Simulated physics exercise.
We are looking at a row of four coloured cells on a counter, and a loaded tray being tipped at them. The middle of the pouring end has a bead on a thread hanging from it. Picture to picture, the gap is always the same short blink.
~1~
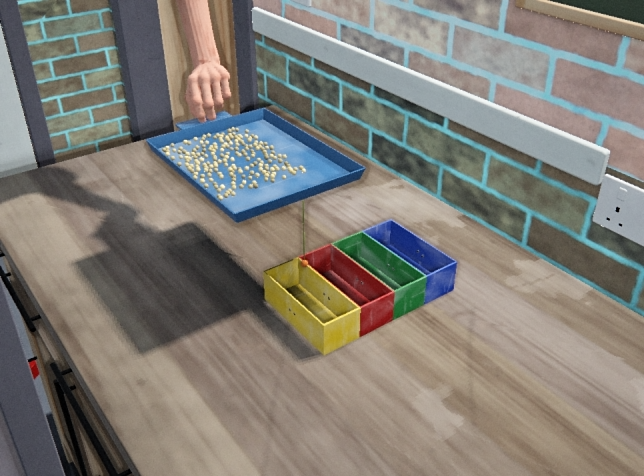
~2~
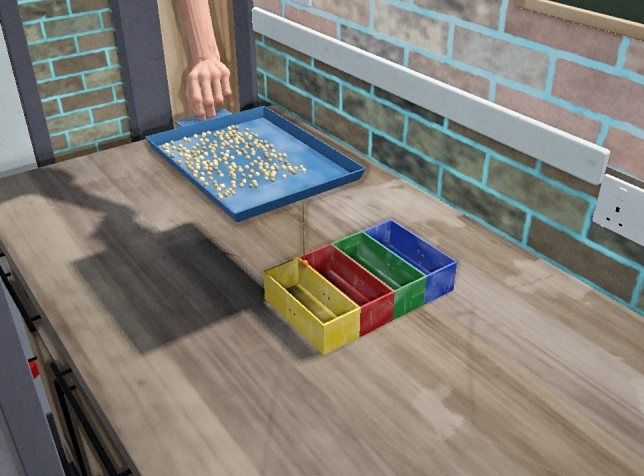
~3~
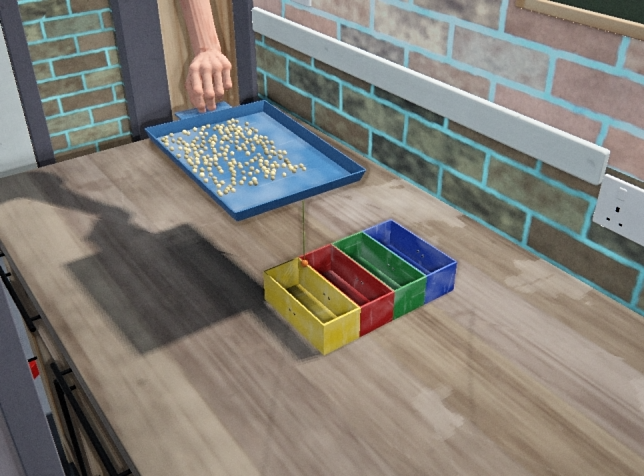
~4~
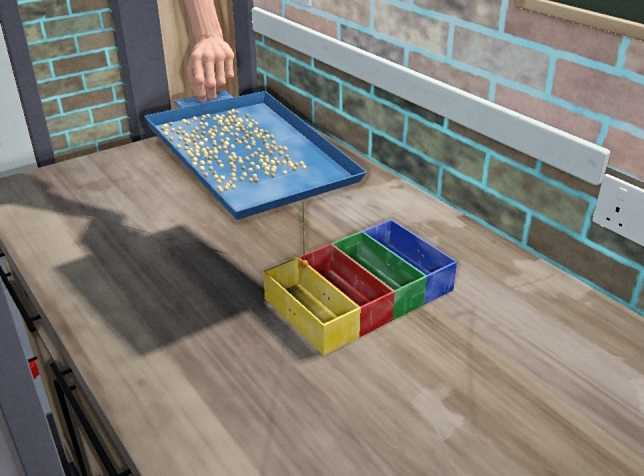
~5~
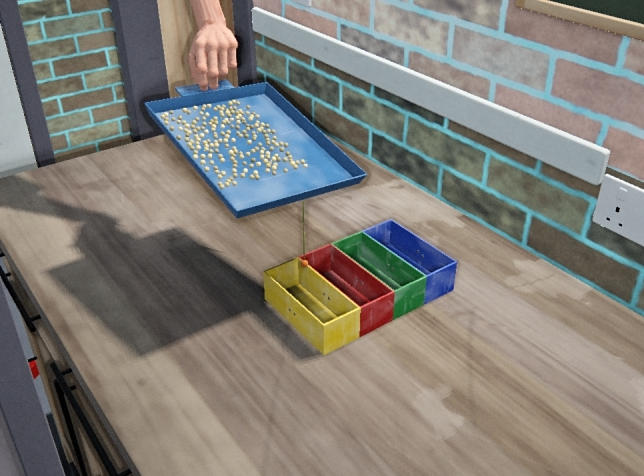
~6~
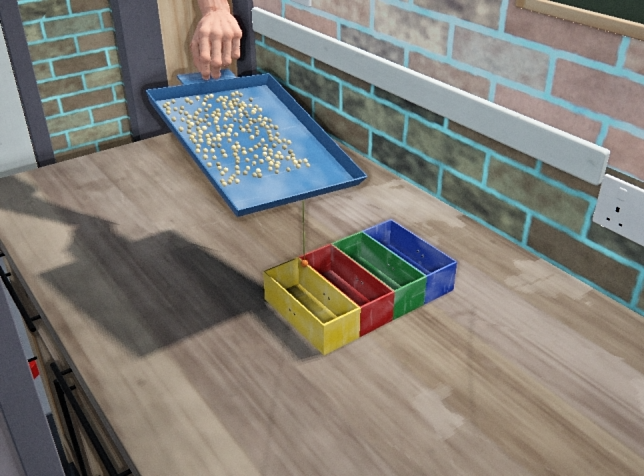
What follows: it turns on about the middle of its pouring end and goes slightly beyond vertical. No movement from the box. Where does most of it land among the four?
Most of it lands in the green cell.
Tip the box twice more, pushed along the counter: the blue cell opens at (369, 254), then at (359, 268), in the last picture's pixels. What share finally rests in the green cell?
First 30 per cent, second 10 per cent.
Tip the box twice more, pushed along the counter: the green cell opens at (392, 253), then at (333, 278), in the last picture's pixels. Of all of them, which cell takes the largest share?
The red one first, the blue cell second.
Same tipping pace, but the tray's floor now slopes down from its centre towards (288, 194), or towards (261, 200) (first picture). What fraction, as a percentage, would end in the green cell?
Somewhere close to 0 % the first time, 0 % the second.
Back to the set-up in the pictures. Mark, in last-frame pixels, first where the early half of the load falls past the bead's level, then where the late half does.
Early half: (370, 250); late half: (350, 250).
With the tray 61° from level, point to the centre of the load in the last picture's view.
In the last view the centre sits at roughly (341, 192).
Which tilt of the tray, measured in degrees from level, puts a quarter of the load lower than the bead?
The angle is roughly 70° at that point.
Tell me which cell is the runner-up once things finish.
The cell in red.
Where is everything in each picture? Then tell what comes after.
The first frame shows corners of the pouring end (236, 210) and (360, 167), level; middle of the load (226, 157), soya beans; bead on its thread (304, 264); yellow cell (342, 328); red cell (377, 311); green cell (409, 295); blue cell (440, 280).
The second frame shows corners of the pouring end (236, 210) and (360, 168), level; middle of the load (226, 156).
The third frame shows corners of the pouring end (237, 209) and (361, 169), tipped barely, lowest at the right corner; middle of the load (226, 151).
The fourth frame shows corners of the pouring end (237, 208) and (361, 171), tipped a little, lowest at the right corner; middle of the load (226, 144).
The fifth frame shows corners of the pouring end (238, 207) and (362, 173), tipped a little, lowest at the right corner; middle of the load (227, 137).
The sixth frame shows corners of the pouring end (240, 206) and (362, 175), tipped clearly, lowest at the right corner; middle of the load (230, 131); yellow cell (342, 328); red cell (377, 311); green cell (409, 295); blue cell (440, 280).
Just after the last frame, tray tipped steeply; roughly two thirds on the tray; about a tenth in the green cell; just a few in the red cell; just a few in the blue cell; about a tenth falling or outside the box.
A moment on, tray tipped past a quarter turn; about a tenth on the tray; roughly a third in the green cell; roughly a quarter in the red cell; just a few in the blue cell; just a few in the yellow cell; roughly a quarter falling or outside the box.
Further on, tray tipped past a quarter turn; roughly half in the green cell; roughly a third in the red cell; just a few in the blue cell; just a few in the yellow cell; about a tenth falling or outside the box.
When it is over, tray tipped past a quarter turn; roughly half in the green cell; roughly a third in the red cell; just a few in the blue cell; just a few in the yellow cell; about a tenth outside the box.
